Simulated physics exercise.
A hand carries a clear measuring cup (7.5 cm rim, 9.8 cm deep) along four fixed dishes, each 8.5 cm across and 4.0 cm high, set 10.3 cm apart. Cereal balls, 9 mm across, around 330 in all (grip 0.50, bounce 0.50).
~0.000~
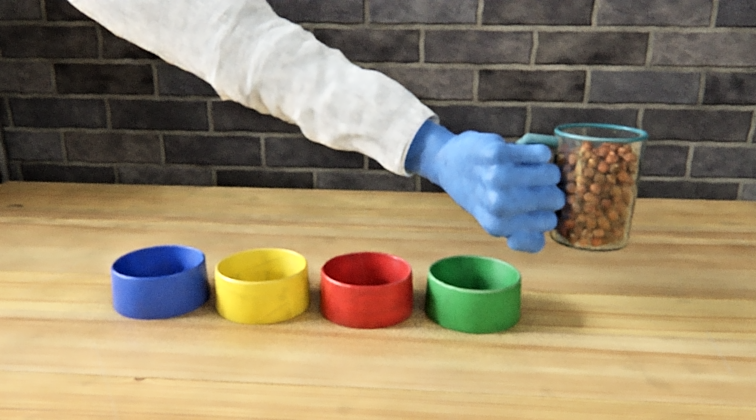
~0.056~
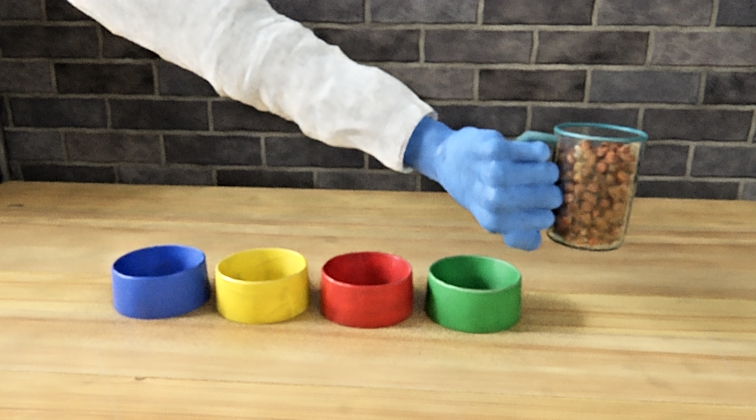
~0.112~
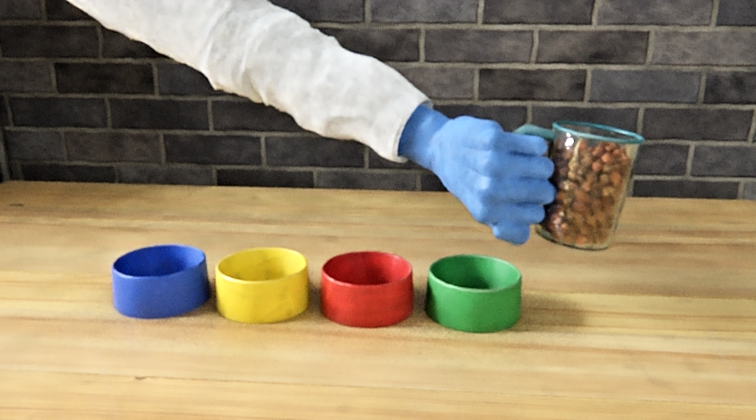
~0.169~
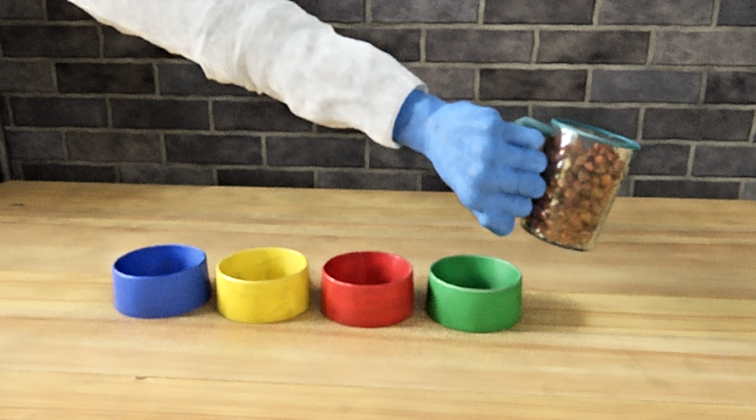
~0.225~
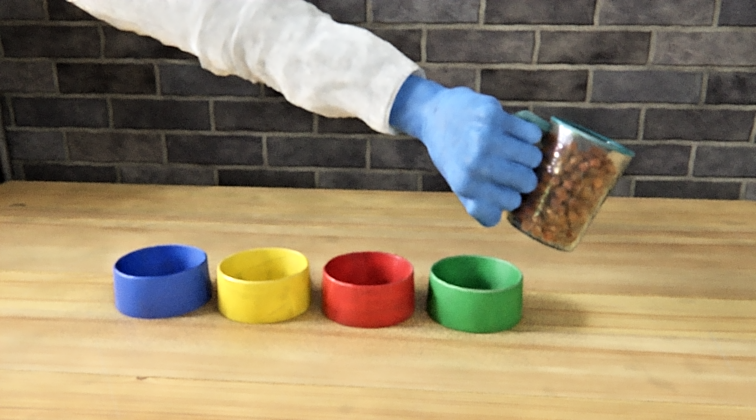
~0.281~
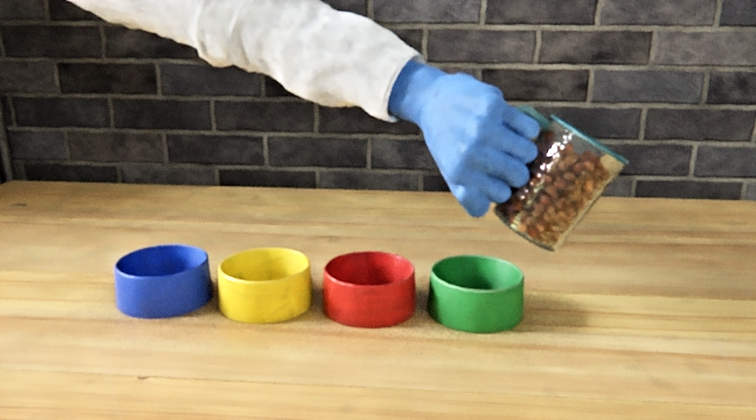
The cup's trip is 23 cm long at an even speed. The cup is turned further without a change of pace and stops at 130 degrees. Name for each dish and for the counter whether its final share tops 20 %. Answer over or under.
Red: Under, blue: Under, green: Over, yellow: Under, counter: Over.
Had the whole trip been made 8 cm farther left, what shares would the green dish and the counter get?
Then: Green 10, counter 10.
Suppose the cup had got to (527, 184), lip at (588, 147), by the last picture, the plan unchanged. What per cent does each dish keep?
Red 60; blue 0; green 0; yellow 0.
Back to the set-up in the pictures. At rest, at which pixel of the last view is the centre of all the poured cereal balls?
Around (466, 292).
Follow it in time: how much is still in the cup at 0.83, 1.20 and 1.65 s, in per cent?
About 90, 5, 0.
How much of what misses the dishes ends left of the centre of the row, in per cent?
About 0 per cent.
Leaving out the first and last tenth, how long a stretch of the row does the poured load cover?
Some 8 cm.
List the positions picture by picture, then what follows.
Cup at (594, 187), tilt 0 degrees, lip at (644, 133), moved 0.0 cm; middle of the pieces at (597, 191); green dish at (474, 273); red dish at (367, 269); yellow dish at (262, 265); blue dish at (159, 261), in the first picture.
Cup at (592, 186), tilt 2 degrees, lip at (644, 134), moved 0.2 cm; middle of the pieces at (595, 190), in the second picture.
Cup at (585, 185), tilt 7 degrees, lip at (641, 138), moved 0.9 cm; middle of the pieces at (587, 190), in the third picture.
Cup at (575, 185), tilt 15 degrees, lip at (636, 145), moved 1.8 cm; middle of the pieces at (576, 190), in the fourth picture.
Cup at (565, 185), tilt 22 degrees, lip at (630, 153), moved 2.7 cm; middle of the pieces at (566, 190), in the fifth picture.
Cup at (556, 185), tilt 30 degrees, lip at (624, 161), moved 3.6 cm; middle of the pieces at (556, 190); green dish at (477, 272); red dish at (370, 268); yellow dish at (265, 264); blue dish at (162, 261). The cup turns about 135 degrees a second and travels 16 cm a second, in the sixth picture.
Then, at 0.83 s, tilt 104 degrees; cup holds 90 %, green 5 %.
Then, at 1.20 s, tilt 130 degrees; cup holds 5 %, green 70 %.
After 1.65 s, tilt 130 degrees; cup holds 0 %, green 70 %.
In the end, at 2.0 s, red 0 %, blue 0 %, green 70 %, yellow 0 %, counter 30 %.
